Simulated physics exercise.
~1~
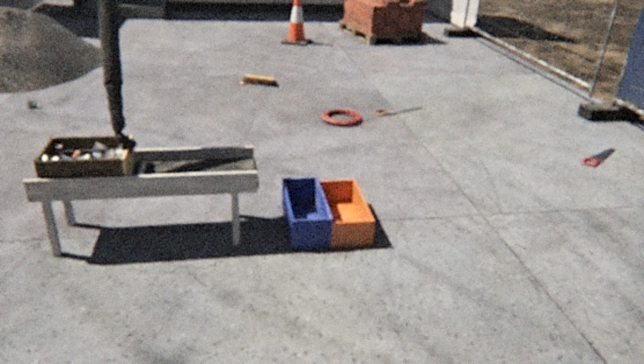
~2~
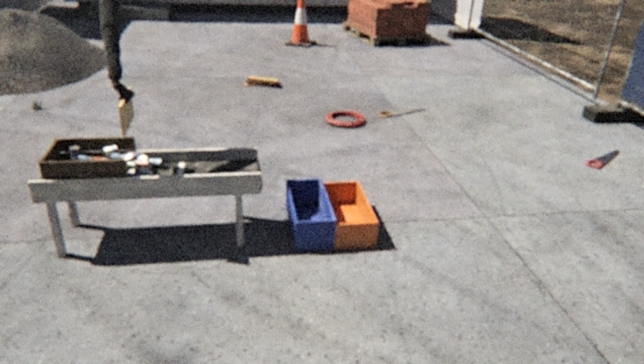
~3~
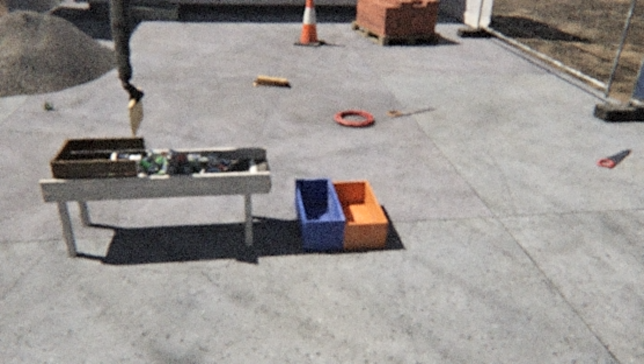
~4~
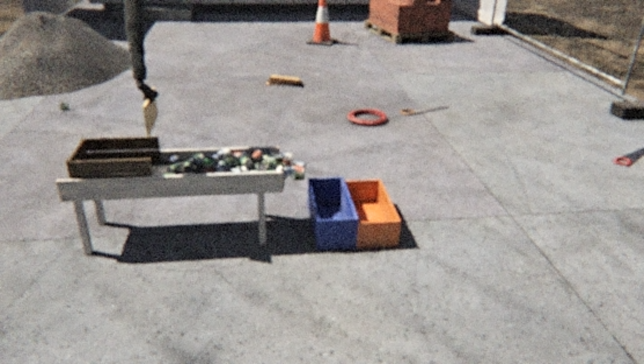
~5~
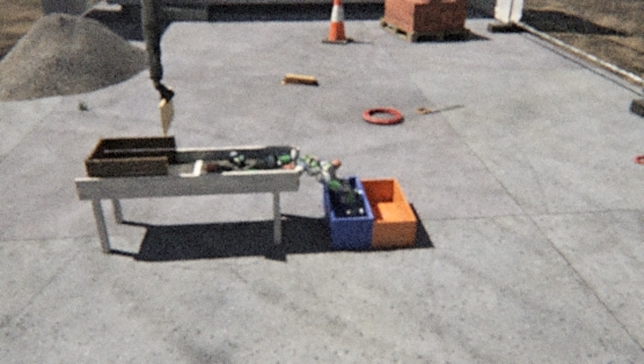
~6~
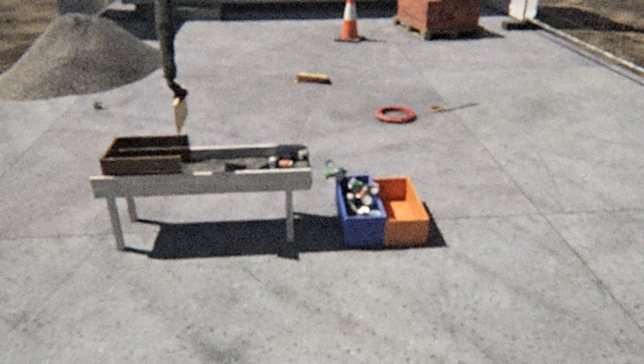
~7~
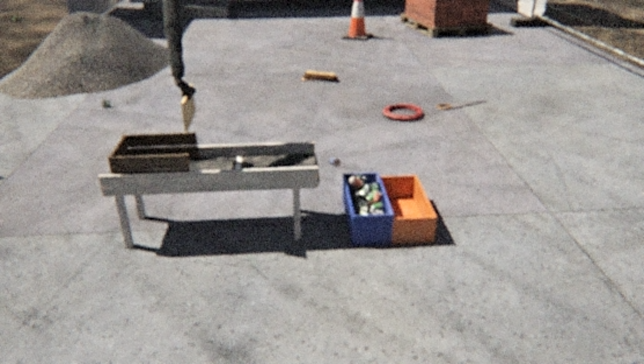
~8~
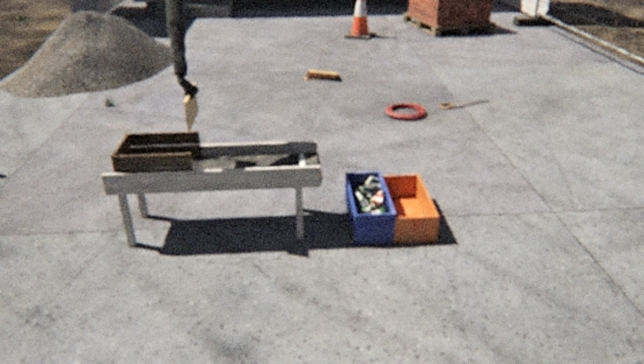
Small tins lie loose in a dark, open pen at the left end of a low, pale belt on sunlit concrete, seen from slightly above and to the side. Beyond its right end stand a blue tote and, farther right, an orange one, with a gravel heap, traffic cone and red ring behind. A gate at the pen lifts, and the tins ride rightward along the belt as the view pans slightly left. They spill off the end in a stream and drop into the blue tote. Finally, the belt is clear, the blue tote holds the tins, and the orange tote stays empty.
